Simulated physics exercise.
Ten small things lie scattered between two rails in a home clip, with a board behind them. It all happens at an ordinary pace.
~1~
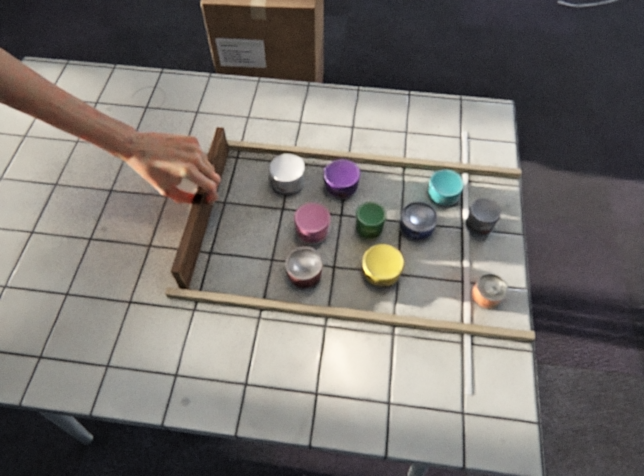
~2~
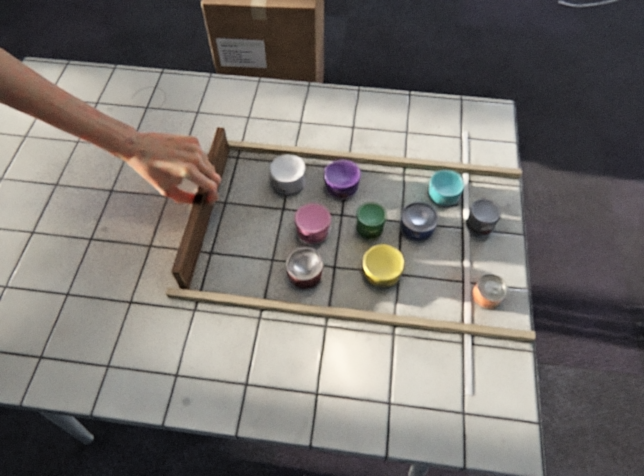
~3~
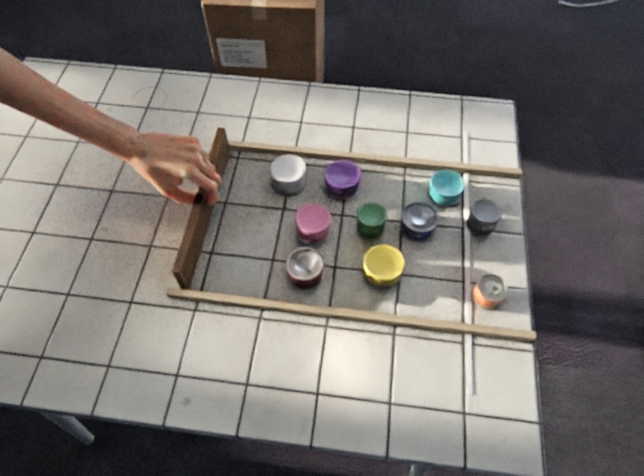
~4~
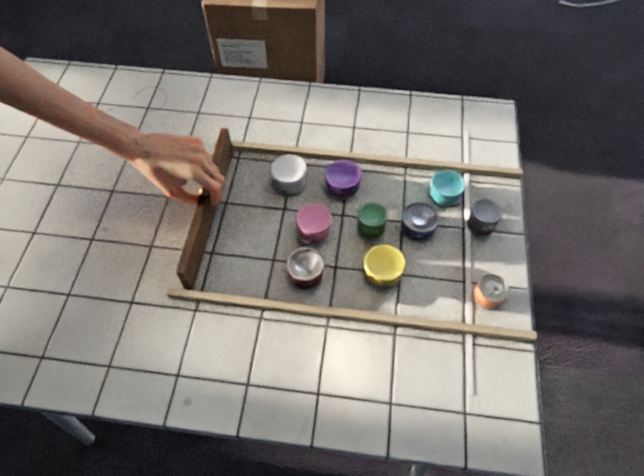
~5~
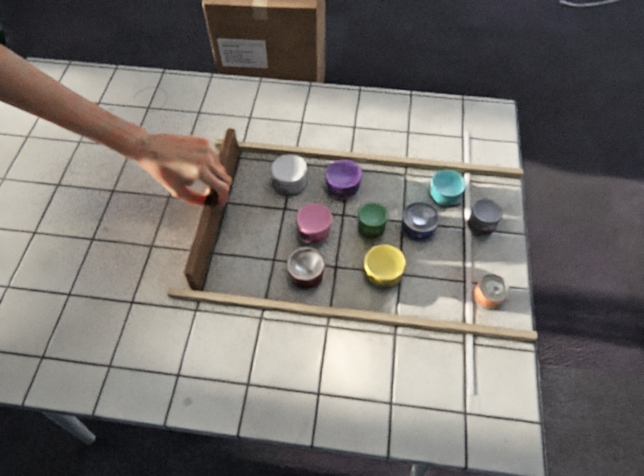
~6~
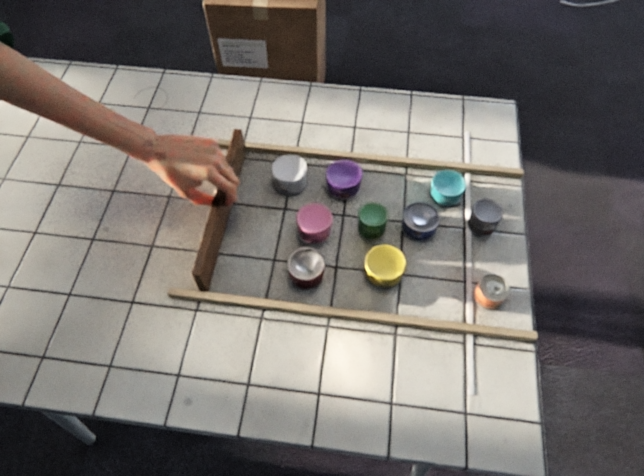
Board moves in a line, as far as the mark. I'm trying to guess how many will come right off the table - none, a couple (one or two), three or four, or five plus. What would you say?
I would say a couple, one or two.
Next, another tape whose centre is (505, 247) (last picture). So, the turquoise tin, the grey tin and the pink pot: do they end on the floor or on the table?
The turquoise tin? It does not stay. The grey tin? It does not stay. The pink pot? It is safe.
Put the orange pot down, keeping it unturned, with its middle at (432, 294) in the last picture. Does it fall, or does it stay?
From that start, the object then is safe.
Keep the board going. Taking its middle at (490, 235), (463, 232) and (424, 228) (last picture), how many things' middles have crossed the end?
6; 2; 0.
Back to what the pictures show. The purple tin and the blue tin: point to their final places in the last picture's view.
The purple tin at (520, 186), the blue tin at (516, 215).
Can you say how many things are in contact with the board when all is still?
4 are in contact with it.
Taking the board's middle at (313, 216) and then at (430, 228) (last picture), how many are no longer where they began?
In order, the tallies are 4 and 10.
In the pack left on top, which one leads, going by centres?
Nearest once everything settles: Purple tin.
A little later, none off yet; orange pot at rest near (492, 291); grey tin at rest near (485, 218); turquoise tin at rest near (447, 188).
Next, none off yet; orange pot at rest near (492, 291); grey tin moving near (493, 218); turquoise tin shifted about its own width near (477, 190).
When it is over, the number that fall off is one or two; down, turquoise tin and grey tin.
